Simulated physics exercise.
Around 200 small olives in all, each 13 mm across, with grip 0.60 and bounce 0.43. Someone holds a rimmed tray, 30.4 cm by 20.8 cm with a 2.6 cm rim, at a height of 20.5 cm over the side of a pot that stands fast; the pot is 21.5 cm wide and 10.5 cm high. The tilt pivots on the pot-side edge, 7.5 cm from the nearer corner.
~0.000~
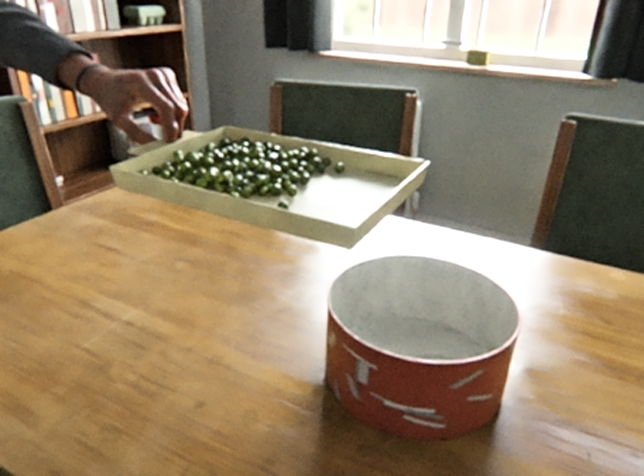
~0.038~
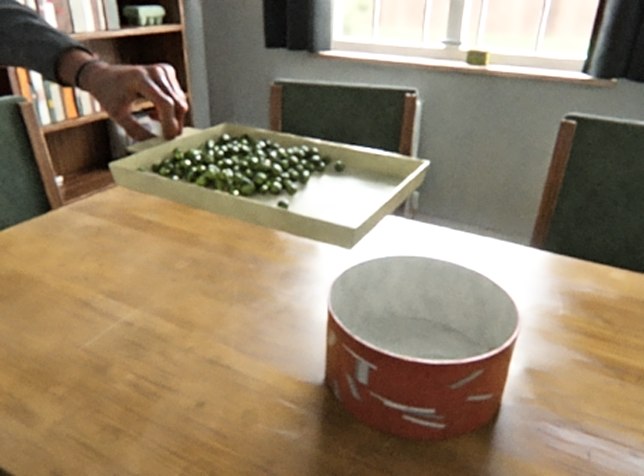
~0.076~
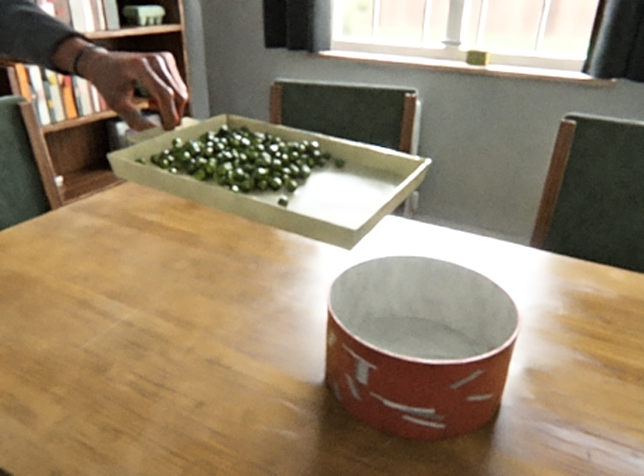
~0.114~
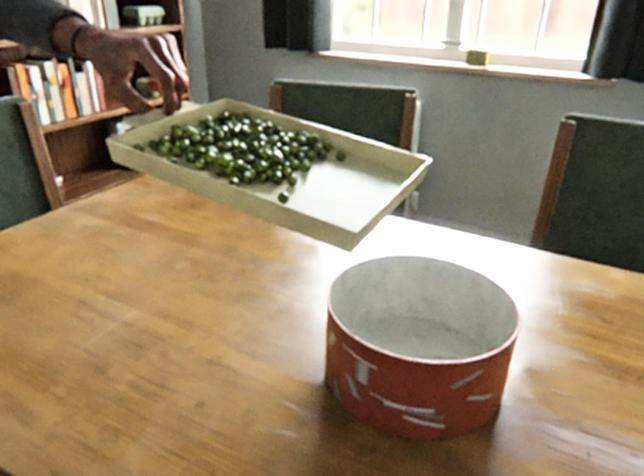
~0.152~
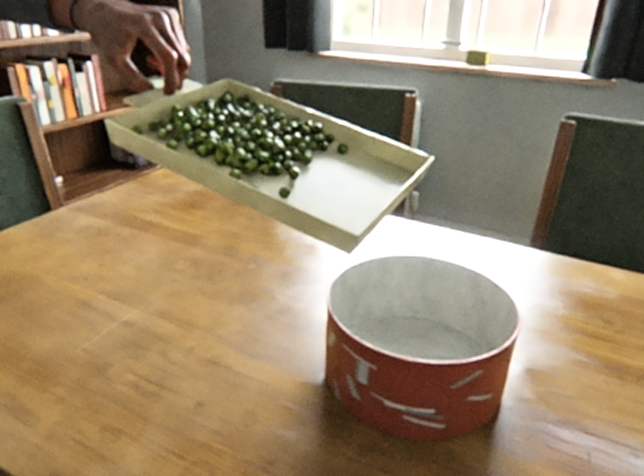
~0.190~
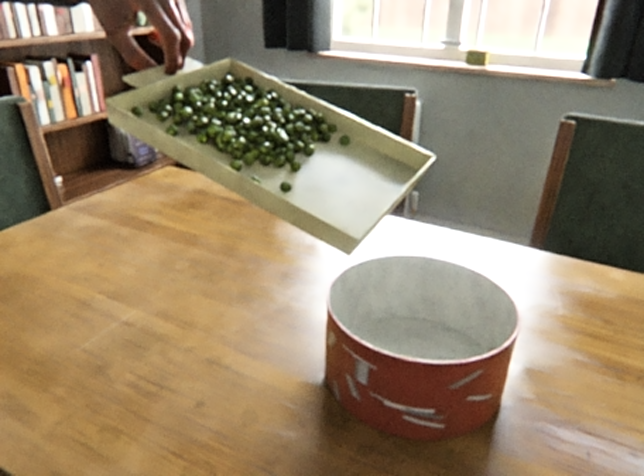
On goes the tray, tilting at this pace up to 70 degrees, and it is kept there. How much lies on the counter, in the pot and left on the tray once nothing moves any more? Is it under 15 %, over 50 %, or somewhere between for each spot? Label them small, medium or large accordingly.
Counter - medium, pot - medium, tray - medium.
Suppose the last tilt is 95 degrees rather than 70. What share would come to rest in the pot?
That would be around 60 percent.
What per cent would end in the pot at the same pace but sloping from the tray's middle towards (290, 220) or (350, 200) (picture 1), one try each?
Roughly 5 per cent on the first try and 40 per cent on the second.
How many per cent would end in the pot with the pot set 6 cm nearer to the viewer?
With that change it comes to something like 65 in a hundred.
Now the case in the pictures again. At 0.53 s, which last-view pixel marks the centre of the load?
Expected load position: Near (347, 127).
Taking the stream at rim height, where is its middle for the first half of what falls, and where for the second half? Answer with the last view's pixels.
Early half: About (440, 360); late half: (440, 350).
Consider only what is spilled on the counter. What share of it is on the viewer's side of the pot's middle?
Roughly 90 percent of the spill.
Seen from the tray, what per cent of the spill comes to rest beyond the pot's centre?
Share past the middle: Roughly 90 percent.
Then, at 0.39 s, tilt 44 degrees; the tray holds 100 %, the pot 0 %.
Then, at 0.53 s, tilt 63 degrees; the tray holds 100 %, the pot 0 %.
After 0.79 s, tilt 70 degrees; the tray holds 35 %, the pot 25 %.
At rest (2.0 s), counter 35 %, pot 40 %, tray 25 %.
